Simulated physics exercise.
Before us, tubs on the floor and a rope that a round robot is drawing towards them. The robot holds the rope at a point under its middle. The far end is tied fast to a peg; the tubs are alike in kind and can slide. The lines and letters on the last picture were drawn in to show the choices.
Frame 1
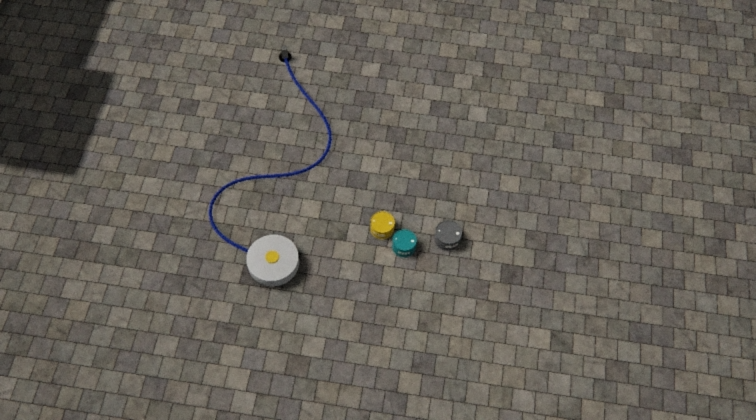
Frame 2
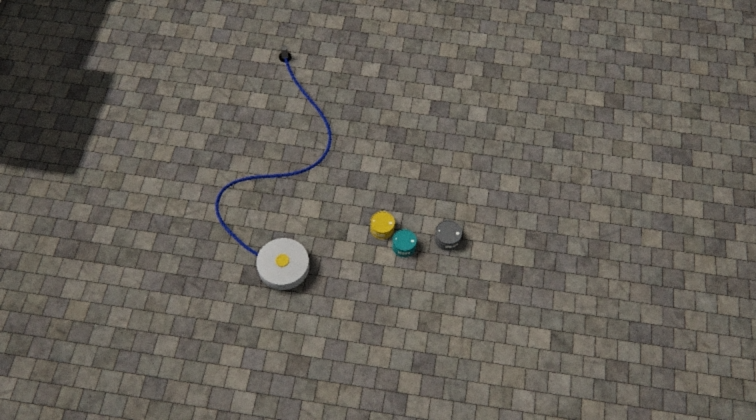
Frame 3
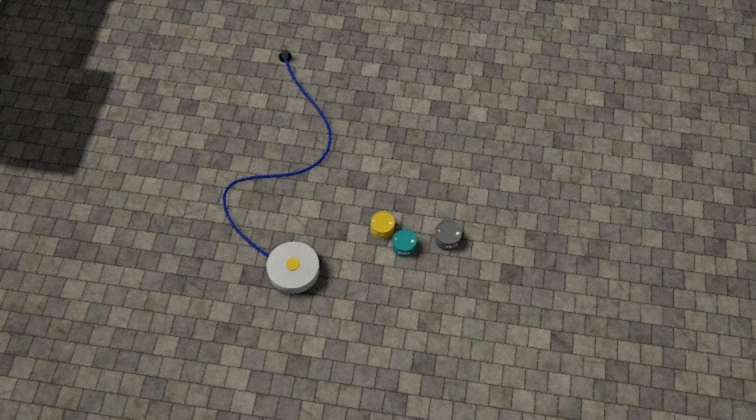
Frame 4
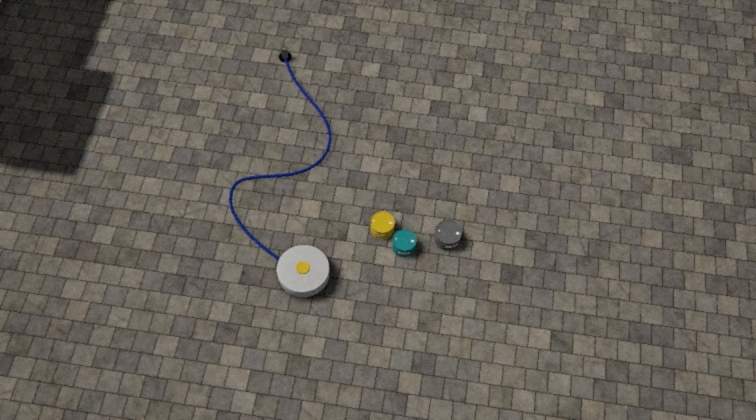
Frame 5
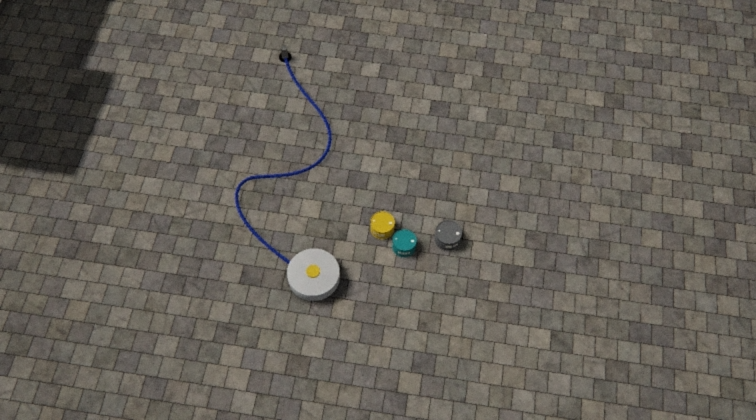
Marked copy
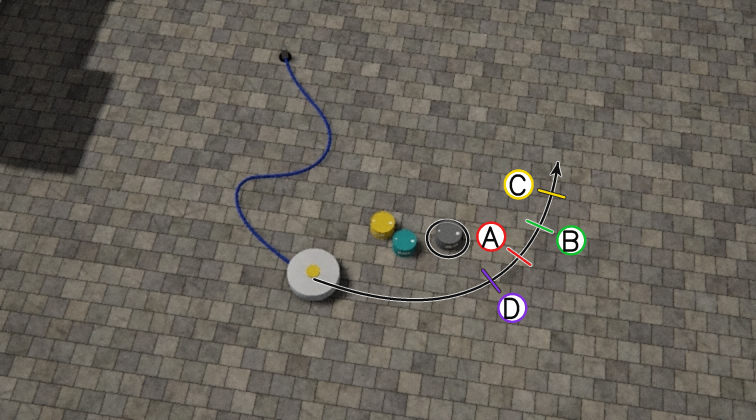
A round white robot slides slowly right and slightly downward, trailing a curved blue rope.
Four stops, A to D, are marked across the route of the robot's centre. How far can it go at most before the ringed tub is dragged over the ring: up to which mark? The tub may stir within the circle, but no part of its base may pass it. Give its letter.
As far as tick A.
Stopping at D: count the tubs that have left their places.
The count is none.
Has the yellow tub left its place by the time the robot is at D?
By then, no.
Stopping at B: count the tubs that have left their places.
By then, three.
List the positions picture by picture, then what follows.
Yellow tub (382, 225); robot (273, 261); peg (285, 53), in the first frame.
Robot (283, 265); grey tub (448, 236), in the second frame.
Robot (293, 268); peg (285, 53), in the third frame.
Robot (304, 272); grey tub (448, 236), in the fourth frame.
Robot (314, 275); peg (285, 53); turquoise tub (404, 243); grey tub (448, 236), in the fifth frame.
On the copy, A at (519, 257); B at (540, 226); C at (552, 194); D at (491, 281); the ring at (448, 239); the route from (314, 279) via (488, 283) to (558, 163).
On A. First, robot (391, 295); grey tub (448, 236).
Then, robot (470, 287); grey tub (448, 236).
Finally, robot (521, 253); turquoise tub (413, 230); grey tub (448, 236); yellow tub (394, 218); the grey tub is still in its ring.
By contrast, B drags the ringed tub to (453, 217); C drags the ringed tub to (462, 199); D is safe but short.
